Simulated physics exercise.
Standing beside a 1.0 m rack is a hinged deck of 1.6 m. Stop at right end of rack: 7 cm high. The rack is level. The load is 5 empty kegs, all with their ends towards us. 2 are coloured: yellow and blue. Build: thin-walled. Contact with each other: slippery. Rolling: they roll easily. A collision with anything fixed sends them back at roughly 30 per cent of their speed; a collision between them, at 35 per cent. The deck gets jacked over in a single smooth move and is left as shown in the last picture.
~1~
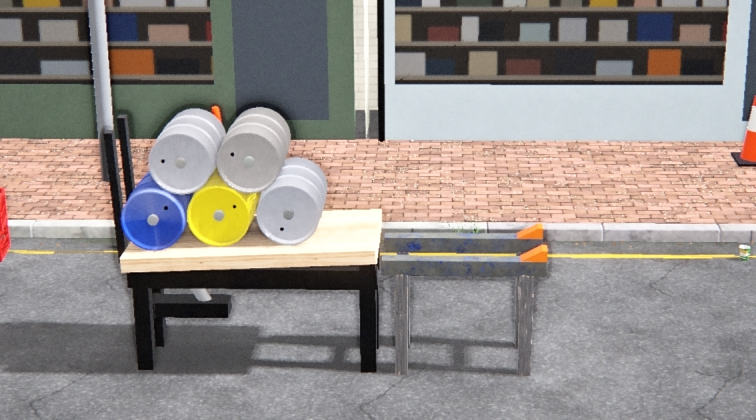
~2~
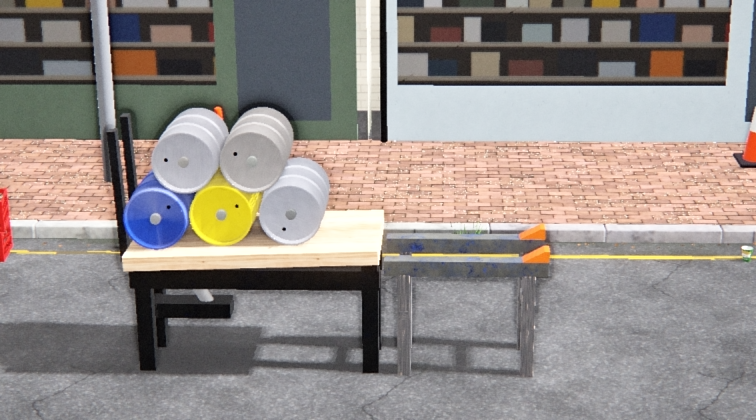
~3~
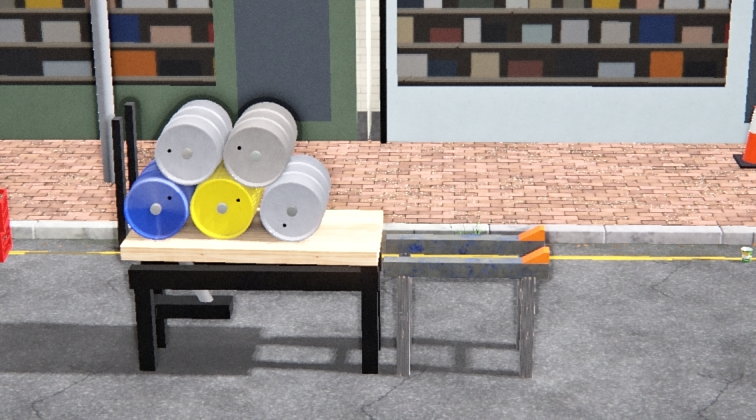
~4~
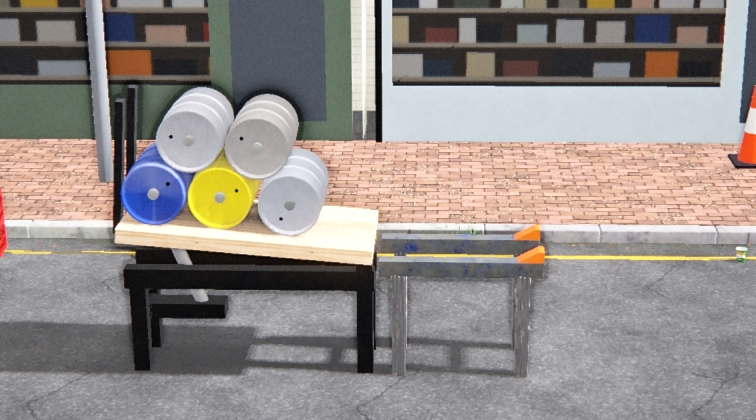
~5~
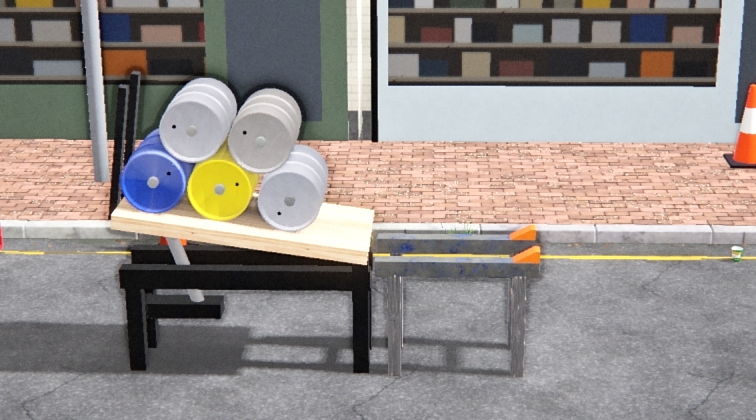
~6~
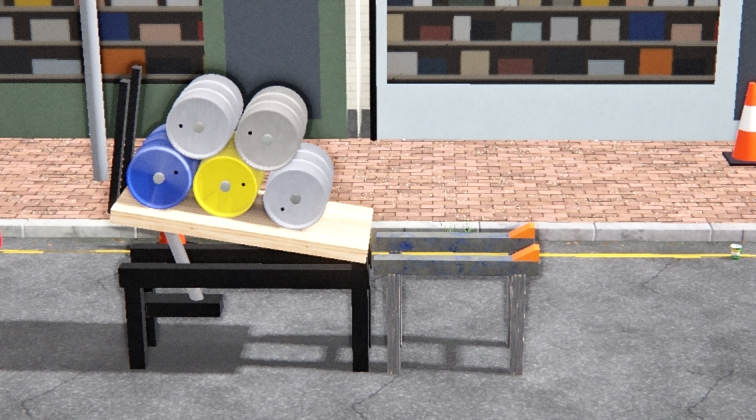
Five kegs, one blue, one yellow and the rest grey, sat stacked on a wooden deck beside a low rack on the street as the deck's left end rose, tilting it gently down toward the rack.
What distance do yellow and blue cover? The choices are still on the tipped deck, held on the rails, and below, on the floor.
I would put it as yellow keg held on the rails; blue held on the rails.
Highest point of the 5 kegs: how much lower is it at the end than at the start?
Some 40 cm lower.
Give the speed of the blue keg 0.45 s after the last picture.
Speed approx. 0.6 m/s.
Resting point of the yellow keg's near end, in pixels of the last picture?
You'll find it at roughly (465, 230) in the final picture.
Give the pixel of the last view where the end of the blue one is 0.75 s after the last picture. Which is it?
Position: About (228, 190).
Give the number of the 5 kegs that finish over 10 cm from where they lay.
In total, 5.
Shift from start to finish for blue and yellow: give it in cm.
Estimates - blue near 150, yellow near 150.
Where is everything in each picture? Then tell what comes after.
In the first picture, yellow (218, 218), blue (153, 221); deck tilted 2° back; stop top at (545, 253).
In the second picture, yellow (220, 218), blue (155, 220); deck tilted 2° back.
In the third picture, yellow (221, 211), blue (155, 210); deck tilted 1° to the rack.
In the fourth picture, yellow (218, 200), blue (153, 195); deck tilted 5° to the rack.
In the fifth picture, yellow (218, 192), blue (153, 183); deck tilted 8° to the rack.
In the sixth picture, yellow (224, 189), blue (158, 179); deck tilted 9° to the rack.
Then, 0.4 s past the sixth picture, yellow is on the deck, 70 cm from the hinge, rolling right; blue is on the deck, 110 cm from the hinge, rolling right; 0 past the stop so far.
Then, 0.8 s past the sixth picture, yellow is on the deck, 50 cm from the hinge, rolling right; blue is on the deck, 90 cm from the hinge, rolling right; 0 past the stop so far.
Then, 1.2 s past the sixth picture, yellow is on the rack, 100 cm from the rack's far end, rolling right; blue is on the deck, 40 cm from the hinge, rolling right; 0 past the stop so far.
Then, 1.7 s past the sixth picture, yellow is on the rack, 50 cm from the rack's far end, rolling right; blue is on the rack, 90 cm from the rack's far end, rolling right; 0 past the stop so far.
Finally (5.8 s after the last picture), yellow is on the rack, 45 cm from the rack's far end; blue is on the rack, 85 cm from the rack's far end; 3 past the stop so far.
